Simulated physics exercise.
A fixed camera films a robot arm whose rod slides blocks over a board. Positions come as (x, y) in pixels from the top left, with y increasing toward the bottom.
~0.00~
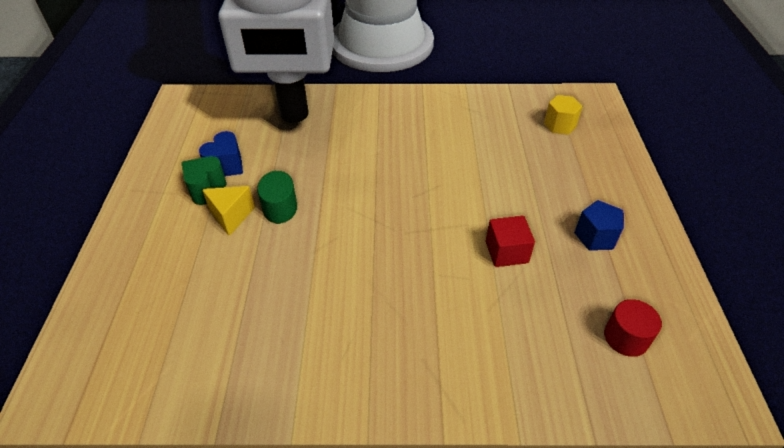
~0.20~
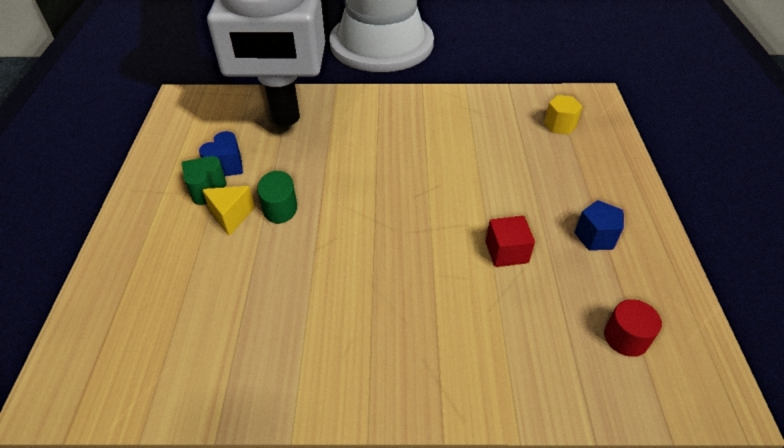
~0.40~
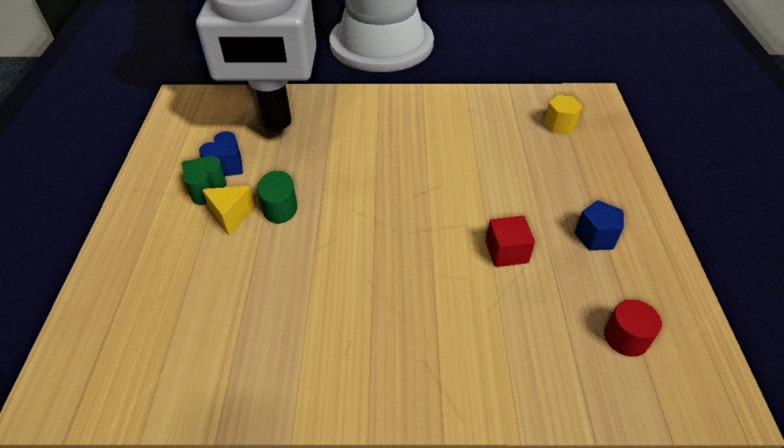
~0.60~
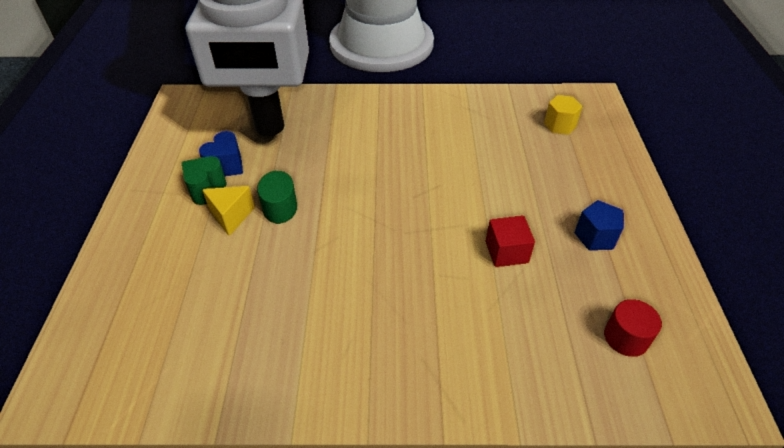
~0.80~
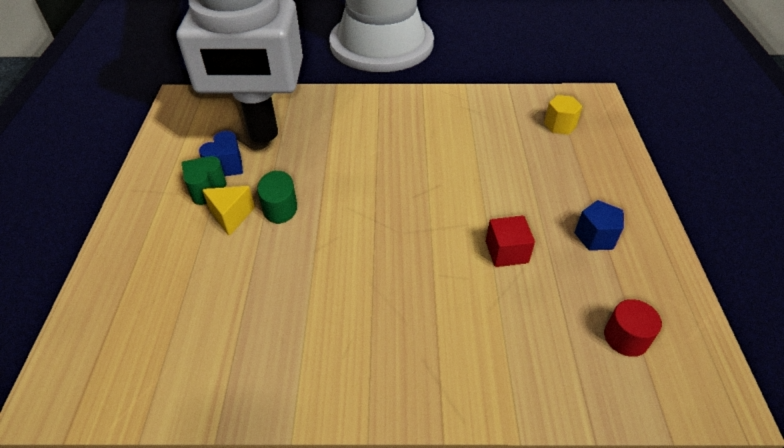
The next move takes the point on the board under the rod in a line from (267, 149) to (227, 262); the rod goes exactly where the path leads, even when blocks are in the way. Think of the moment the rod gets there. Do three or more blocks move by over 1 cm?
It seems not.
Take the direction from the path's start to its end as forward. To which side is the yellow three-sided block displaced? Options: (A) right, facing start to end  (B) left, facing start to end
Option A.
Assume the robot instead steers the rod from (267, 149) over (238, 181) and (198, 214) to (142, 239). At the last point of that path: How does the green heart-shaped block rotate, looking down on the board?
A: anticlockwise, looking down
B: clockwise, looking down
The one that fits is B, clockwise, looking down.
What follows on the original path. One third of the way, rod (251, 167); nothing pushed yet.
Two thirds of the way, rod (237, 205); yellow three-sided block (210, 215), turned 50° clockwise.
At the end, rod (221, 248); yellow three-sided block (186, 241), turned 105° clockwise; green elliptical block still.
